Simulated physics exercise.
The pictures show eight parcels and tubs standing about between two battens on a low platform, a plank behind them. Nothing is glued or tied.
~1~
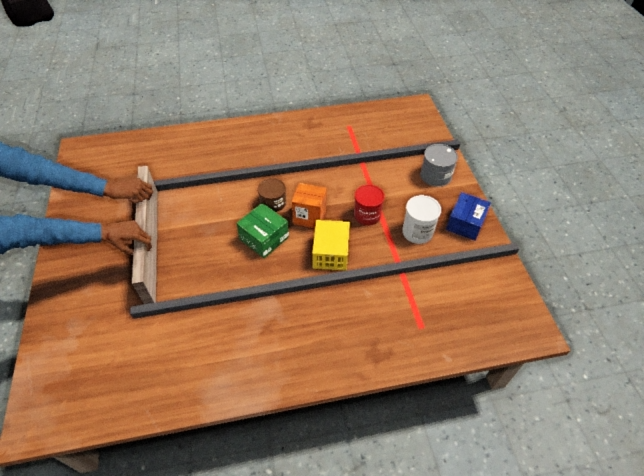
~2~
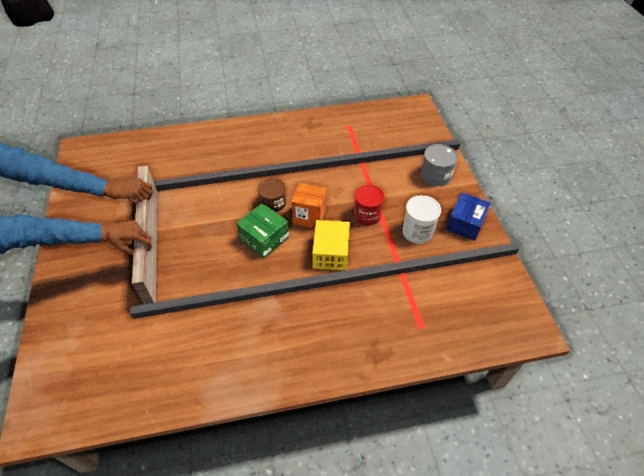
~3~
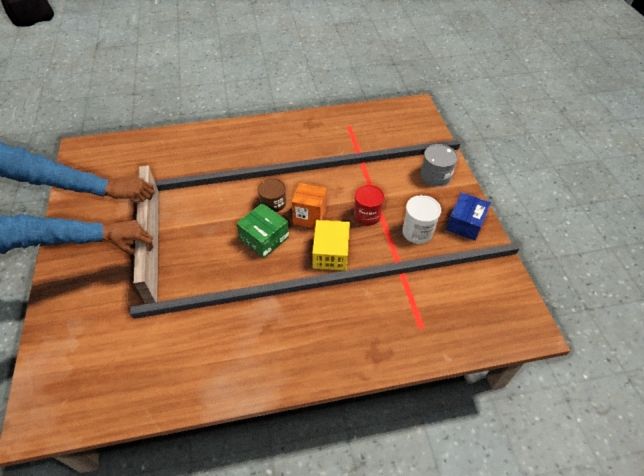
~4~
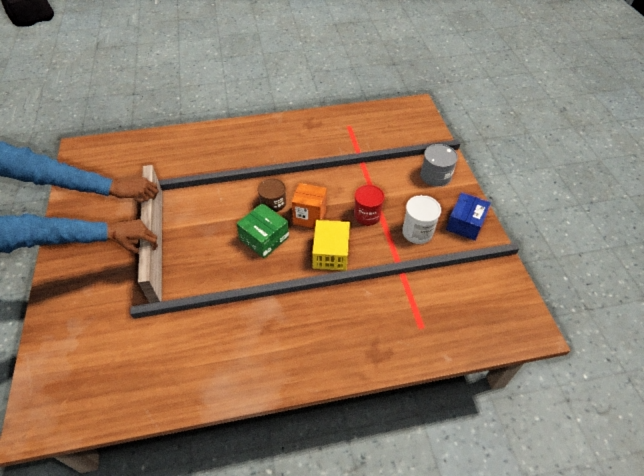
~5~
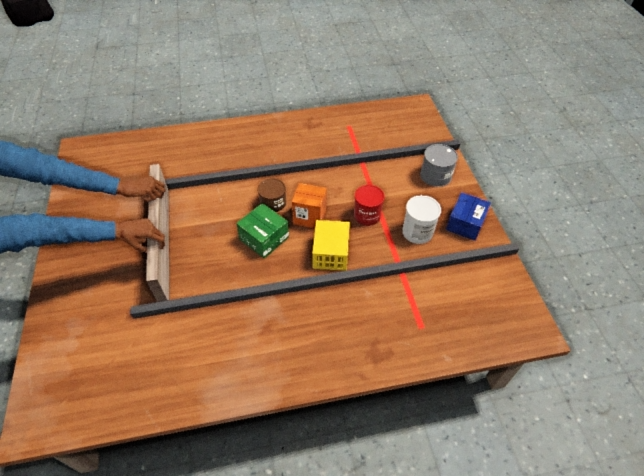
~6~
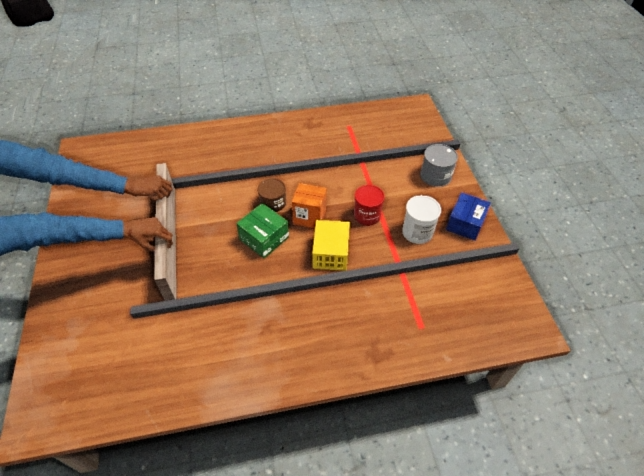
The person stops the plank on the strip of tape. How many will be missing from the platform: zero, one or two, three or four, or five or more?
In the end the number that fall off is zero.
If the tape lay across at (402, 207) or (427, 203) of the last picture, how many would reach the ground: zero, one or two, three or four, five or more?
In that order: Not one; one to two.
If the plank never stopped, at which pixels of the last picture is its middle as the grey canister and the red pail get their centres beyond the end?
For the grey canister at (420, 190), for the red pail at (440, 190).
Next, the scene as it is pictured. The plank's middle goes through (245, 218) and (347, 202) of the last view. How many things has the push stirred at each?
The counts are 1 and 5.
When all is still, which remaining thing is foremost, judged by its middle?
That is the blue parcel.
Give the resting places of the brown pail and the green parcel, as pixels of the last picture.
The brown pail stops around (385, 178); the green parcel around (404, 215).
Soon after, none off yet; blue parcel at rest near (468, 216); grey canister at rest near (438, 165); white pail at rest near (421, 220).
At rest, the number that fall off is zero.
